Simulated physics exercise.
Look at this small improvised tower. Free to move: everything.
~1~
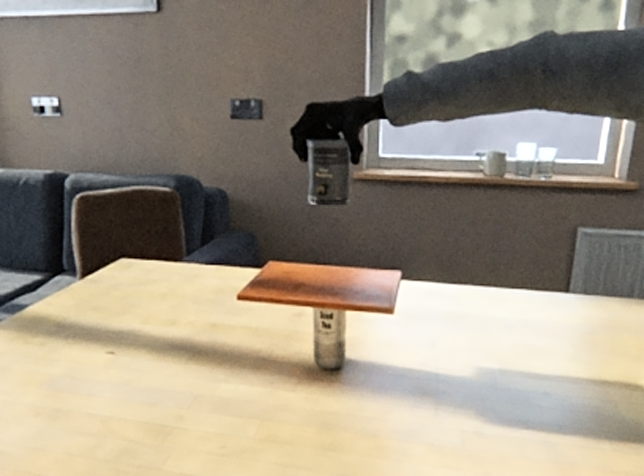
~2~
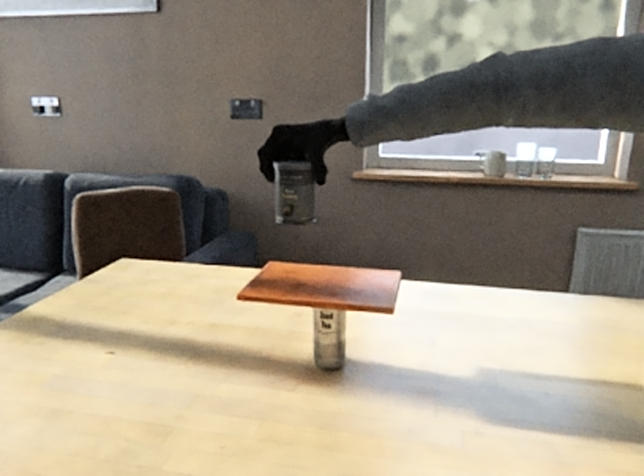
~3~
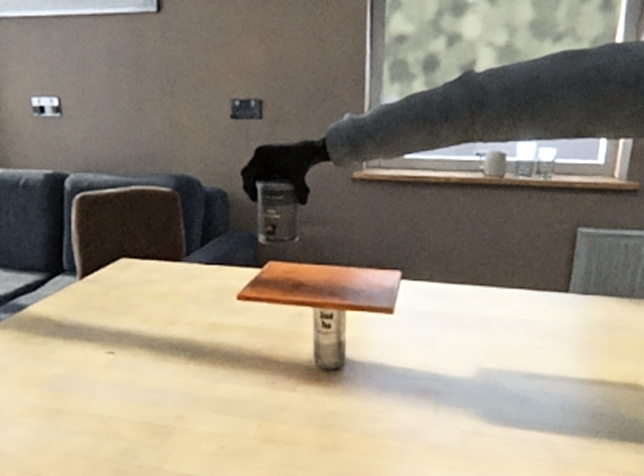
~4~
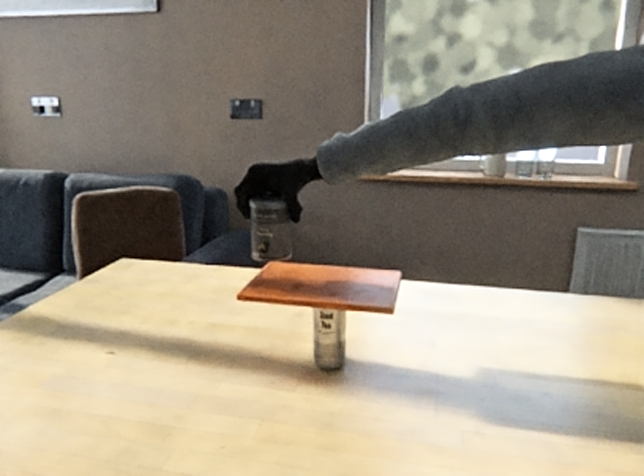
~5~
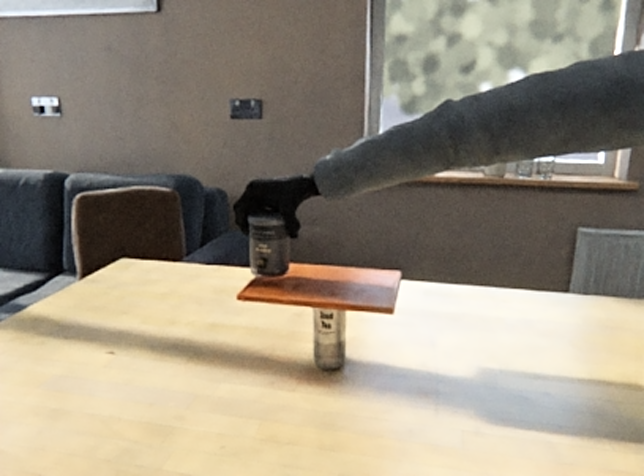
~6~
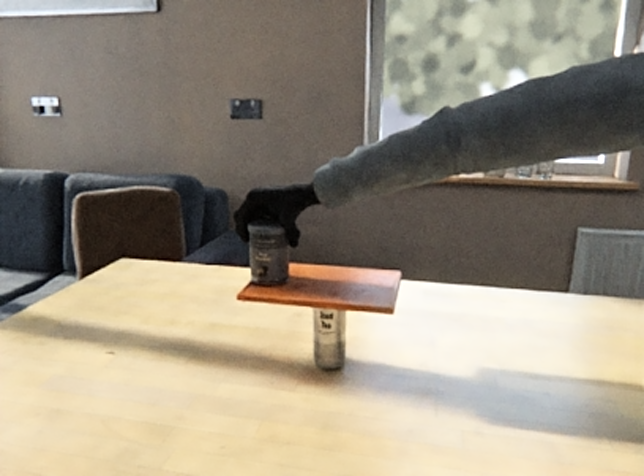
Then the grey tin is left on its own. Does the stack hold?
Ah, it fails to stay steady this time.
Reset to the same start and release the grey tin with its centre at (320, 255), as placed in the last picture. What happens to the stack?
Stands.
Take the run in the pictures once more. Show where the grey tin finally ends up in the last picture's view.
Roughly at pixel (209, 337).
Then, 0.30 s after the last picture, grey tin now fallen; orange lid tipped 49° from how it was.
Then, 0.50 s after the last picture, orange lid on its side.
Then, 0.70 s after the last picture, orange lid now fallen.
By the end, fallen, orange lid and grey tin; white can in place. Seen from the same camera at the end, grey tin near (209, 337). The stack gives way.
